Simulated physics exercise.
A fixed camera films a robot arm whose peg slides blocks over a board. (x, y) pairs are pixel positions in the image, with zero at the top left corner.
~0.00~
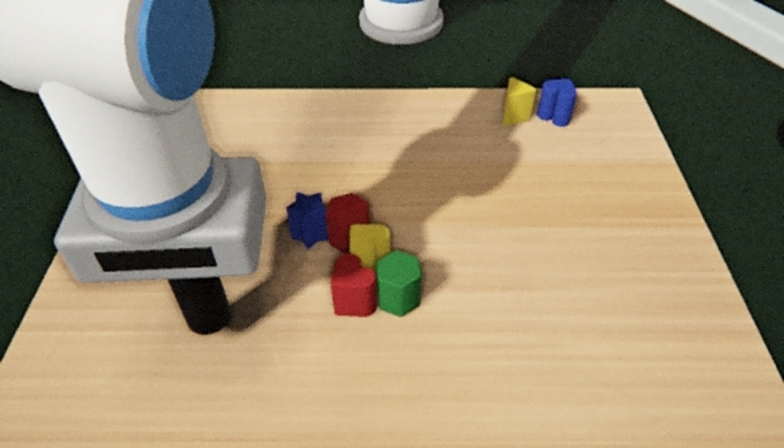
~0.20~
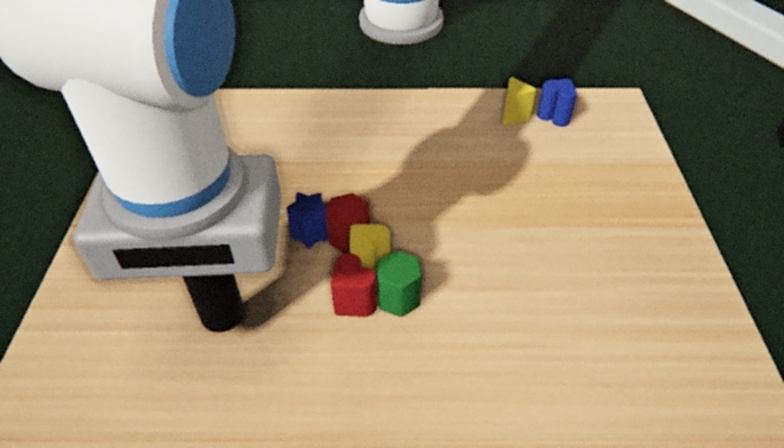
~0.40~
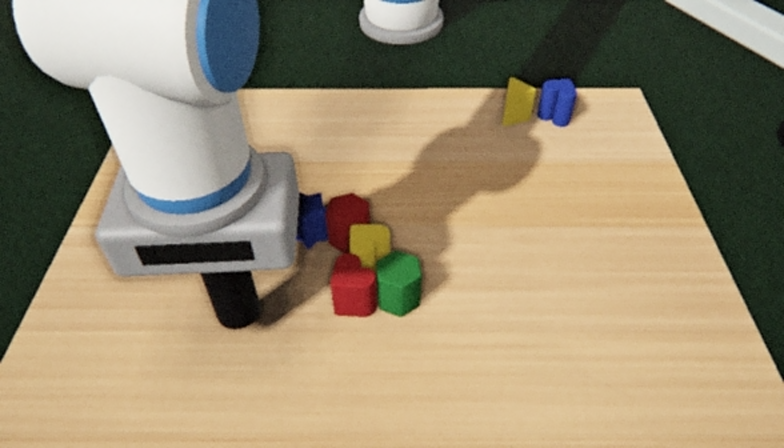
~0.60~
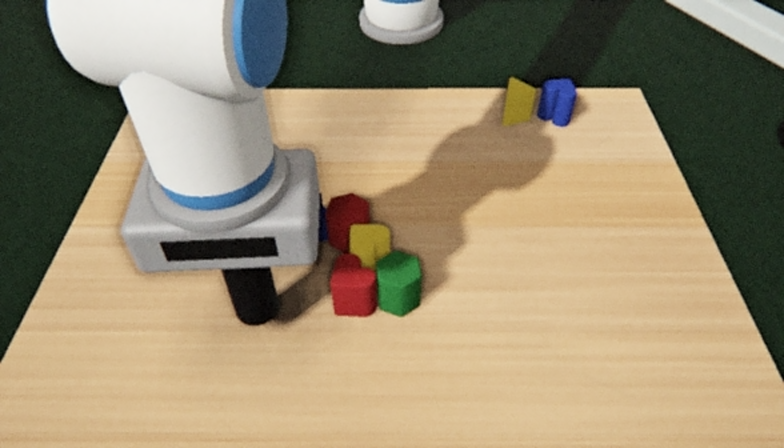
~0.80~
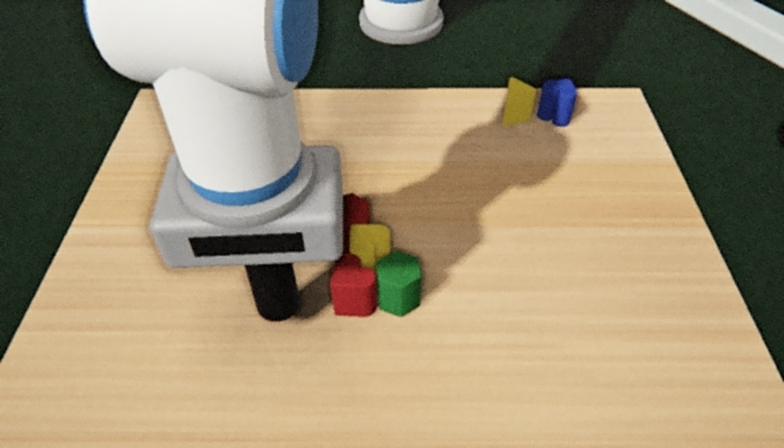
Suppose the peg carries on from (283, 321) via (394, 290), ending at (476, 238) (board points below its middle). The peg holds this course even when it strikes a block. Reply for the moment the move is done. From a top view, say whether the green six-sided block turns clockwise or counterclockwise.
Looking down, my answer is that the green six-sided block rotates anticlockwise.
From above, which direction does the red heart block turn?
It goes clockwise.
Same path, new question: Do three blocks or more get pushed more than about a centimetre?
In short: Yes.
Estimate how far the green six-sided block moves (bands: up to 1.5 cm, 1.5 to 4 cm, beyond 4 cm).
By the end of the path, it will have gone past 4 cm.
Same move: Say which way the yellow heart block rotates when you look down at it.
Top view: Counterclockwise.
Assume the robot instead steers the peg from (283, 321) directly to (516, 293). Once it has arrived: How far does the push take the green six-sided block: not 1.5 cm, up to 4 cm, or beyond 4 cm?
The answer here is over 4 cm.
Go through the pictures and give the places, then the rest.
Peg tip at (209, 317); block tops, red six-sided block at (347, 207); red heart block at (351, 271); yellow heart block at (367, 236); green six-sided block at (399, 268), in the first picture.
Peg at (223, 315); blocks unchanged, in the second picture.
Peg at (239, 312); blocks unchanged, in the third picture.
Peg at (258, 309); blocks unchanged, in the fourth picture.
Peg at (279, 305); red six-sided block at (347, 207); red heart block at (351, 271); yellow heart block at (367, 236); green six-sided block at (399, 268), in the fifth picture.
What follows on the original path. One third of the way, peg at (359, 285); red heart block at (398, 263); yellow heart block at (381, 228), turned 50° anticlockwise; green six-sided block at (441, 256), turned 15° anticlockwise.
Two thirds of the way, peg at (426, 256); red heart block at (459, 261), turned 25° clockwise; yellow heart block at (389, 223), turned 90° anticlockwise; green six-sided block at (493, 248), turned 65° anticlockwise.
At the end, peg at (479, 221); red six-sided block in place; red heart block at (463, 260), turned 40° clockwise; yellow heart block at (389, 223), turned 90° anticlockwise; green six-sided block at (501, 249), turned 65° anticlockwise.
